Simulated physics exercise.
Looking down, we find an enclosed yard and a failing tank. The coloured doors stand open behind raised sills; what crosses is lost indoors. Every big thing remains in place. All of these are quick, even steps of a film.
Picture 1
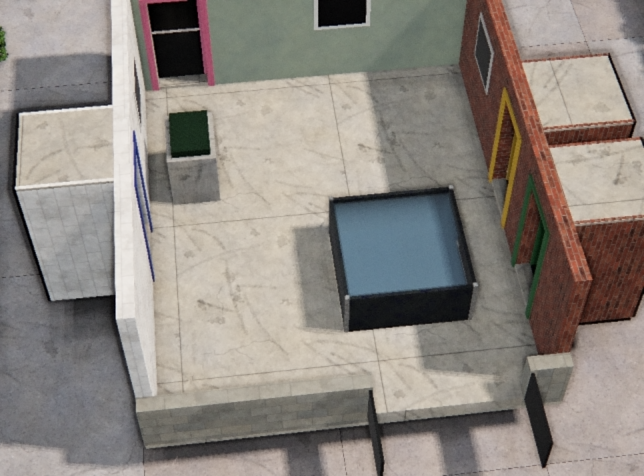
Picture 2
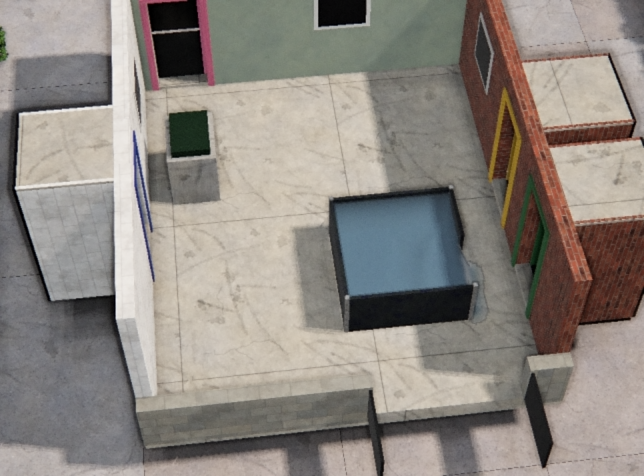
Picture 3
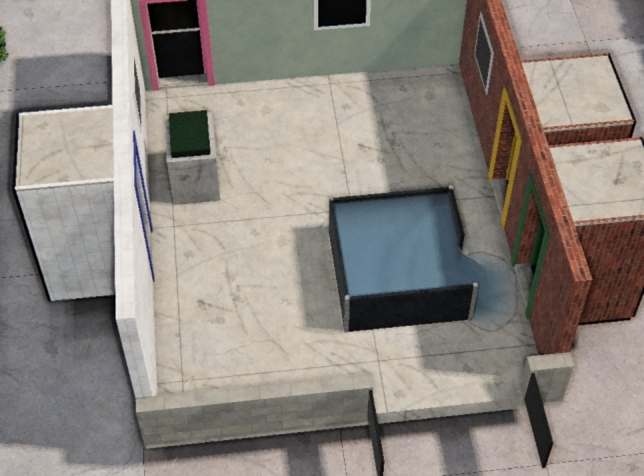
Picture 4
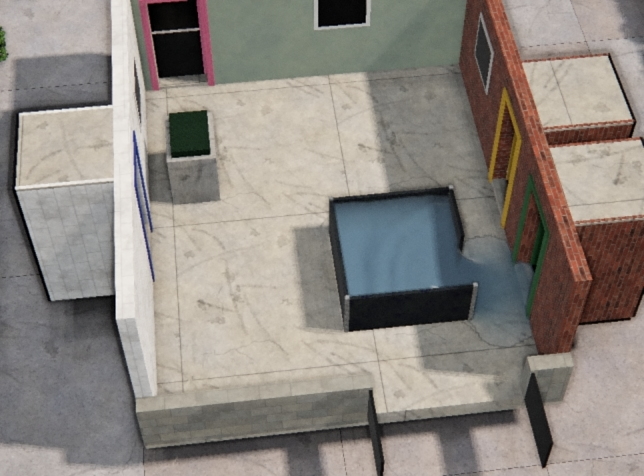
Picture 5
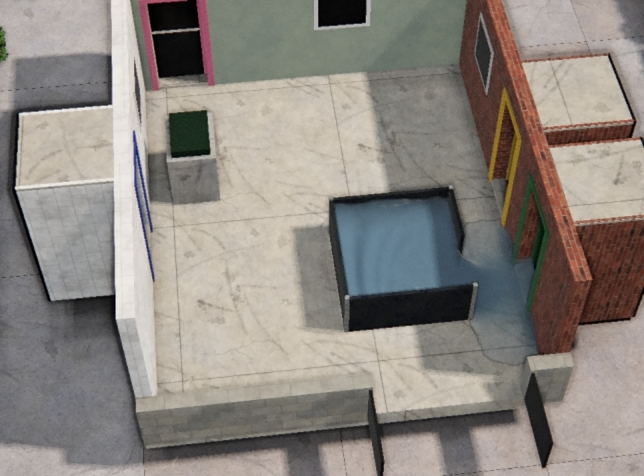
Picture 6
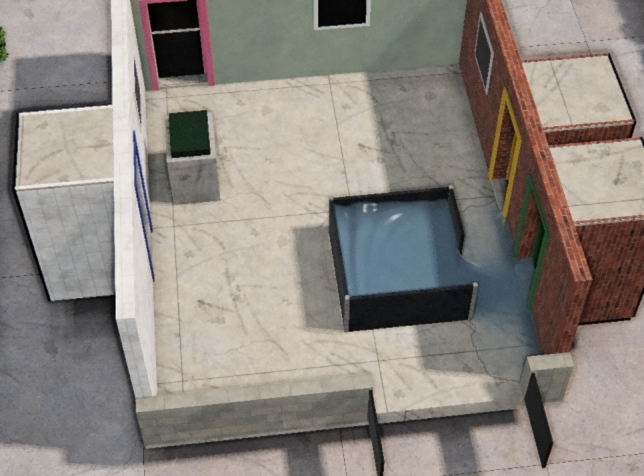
An enclosed yard with a pale, cracked floor is seen from high above, its camera still. A dark-walled tank of blue water stands right of centre, with a green-topped planter at upper left, a pink-framed doorway in the green back wall, and yellow and green doorways in the right brick wall. The tank's right side opens, and water pours out rightward, spreading across the floor to the green doorway while ripples cross the tank.
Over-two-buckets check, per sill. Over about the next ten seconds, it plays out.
Outcome: The green door goes beyond what's allowed there; the blue door stays inside what's allowed there; the pink door stays inside what's allowed there; the yellow door stays inside what's allowed there.
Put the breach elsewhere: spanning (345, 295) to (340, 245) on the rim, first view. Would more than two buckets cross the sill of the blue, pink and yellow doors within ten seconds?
Blue door: Below the limit; pink door: Above the limit; yellow door: Below the limit.
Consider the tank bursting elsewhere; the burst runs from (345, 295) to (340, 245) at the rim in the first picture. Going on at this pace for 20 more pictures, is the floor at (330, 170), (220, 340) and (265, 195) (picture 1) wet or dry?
In the order you gave them, I get still bare, drenched, drenched.
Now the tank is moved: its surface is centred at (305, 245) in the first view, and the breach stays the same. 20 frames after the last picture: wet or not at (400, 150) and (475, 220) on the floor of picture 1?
Submerged, then submerged.
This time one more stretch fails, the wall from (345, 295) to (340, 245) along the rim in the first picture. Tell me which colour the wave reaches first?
That would be the door marked blue.
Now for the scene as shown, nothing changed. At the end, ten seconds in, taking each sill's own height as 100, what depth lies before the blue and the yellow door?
Near 10 and 20 in a hundred.
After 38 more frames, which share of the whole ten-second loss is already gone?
Around 85 %.
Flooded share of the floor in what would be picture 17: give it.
Around 30 percent.
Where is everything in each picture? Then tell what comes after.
In the first picture, the tank at (401, 244) is whole and still.
In the second picture, water pours out at (463, 280) and has run to (474, 321).
In the third picture, the front is at (502, 265), out from the gap at (463, 282).
In the fourth picture, the front is at (531, 331), out from the gap at (463, 284).
In the fifth picture, the front is at (502, 223), out from the gap at (463, 284).
In the sixth picture, water pours out at (463, 283) and has run to a hidden place.
A moment on, water covers 15 % of the floor; the green door far over two buckets in, the blue door not reached, the pink door not reached, the yellow door under two buckets in.
Next, water covers 30 % of the floor; the green door far over two buckets in, the blue door not reached, the pink door not reached, the yellow door under two buckets in.
Then, water covers 40 % of the floor; the green door far over two buckets in, the blue door not reached, the pink door not reached, the yellow door under two buckets in.
Later, water covers 55 % of the floor; the green door far over two buckets in, the blue door not reached, the pink door not reached, the yellow door under two buckets in.
In the end, water covers 85 % of the floor; the green door far over two buckets in, the blue door wet at the sill, nothing in, the pink door not reached, the yellow door under two buckets in.
